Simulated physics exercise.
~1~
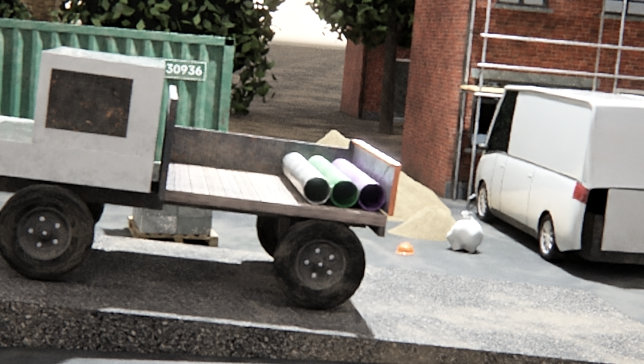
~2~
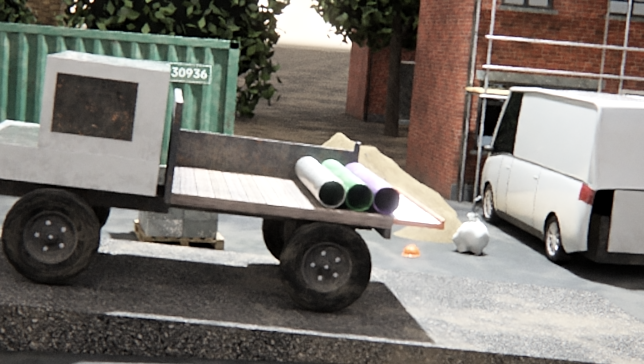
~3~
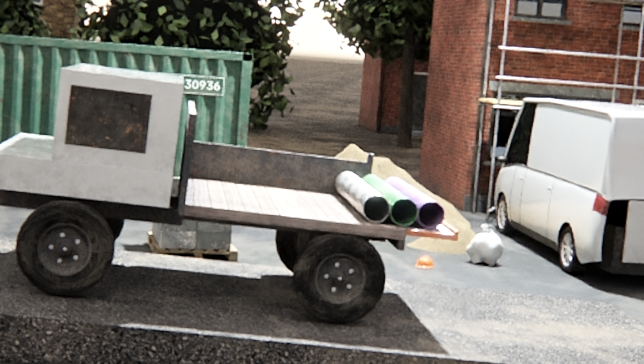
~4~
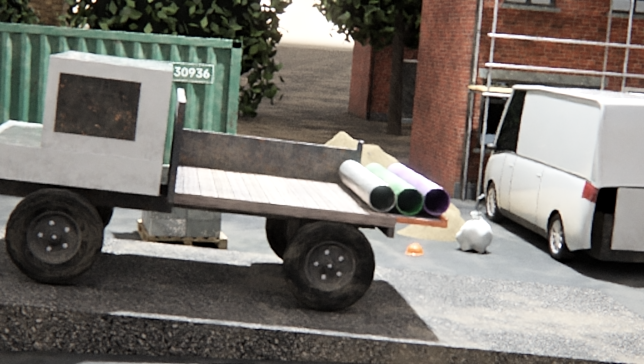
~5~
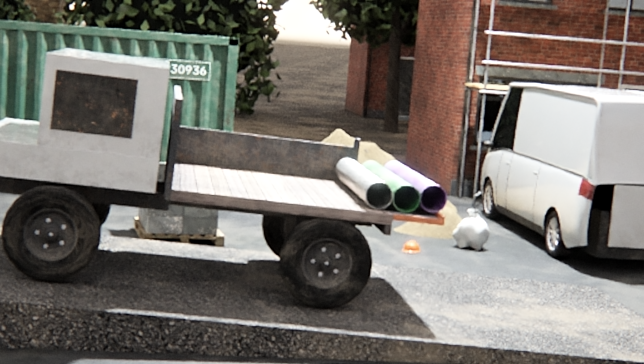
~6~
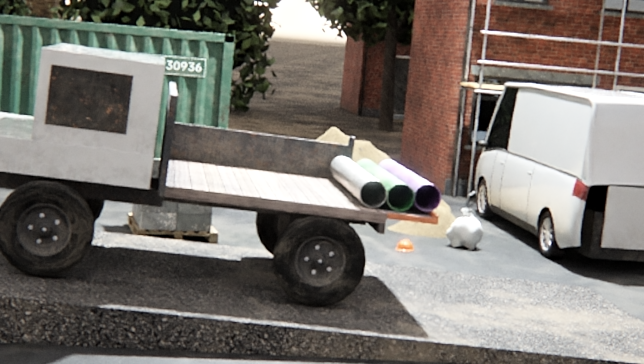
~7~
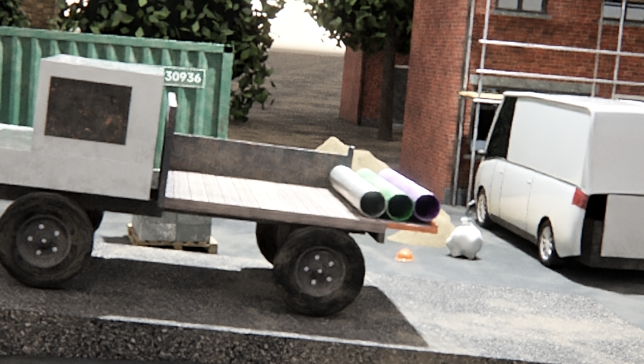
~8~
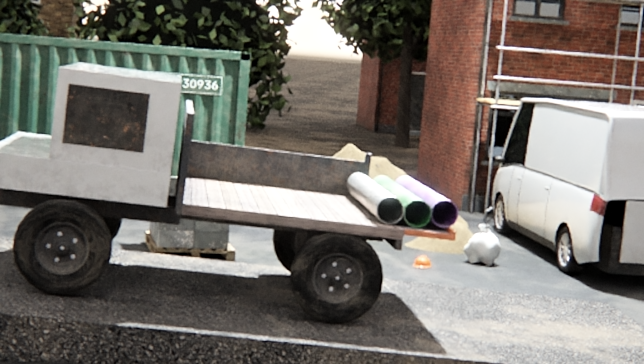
On a truck bed, three pipes roll right as the tailgate drops, then stop.
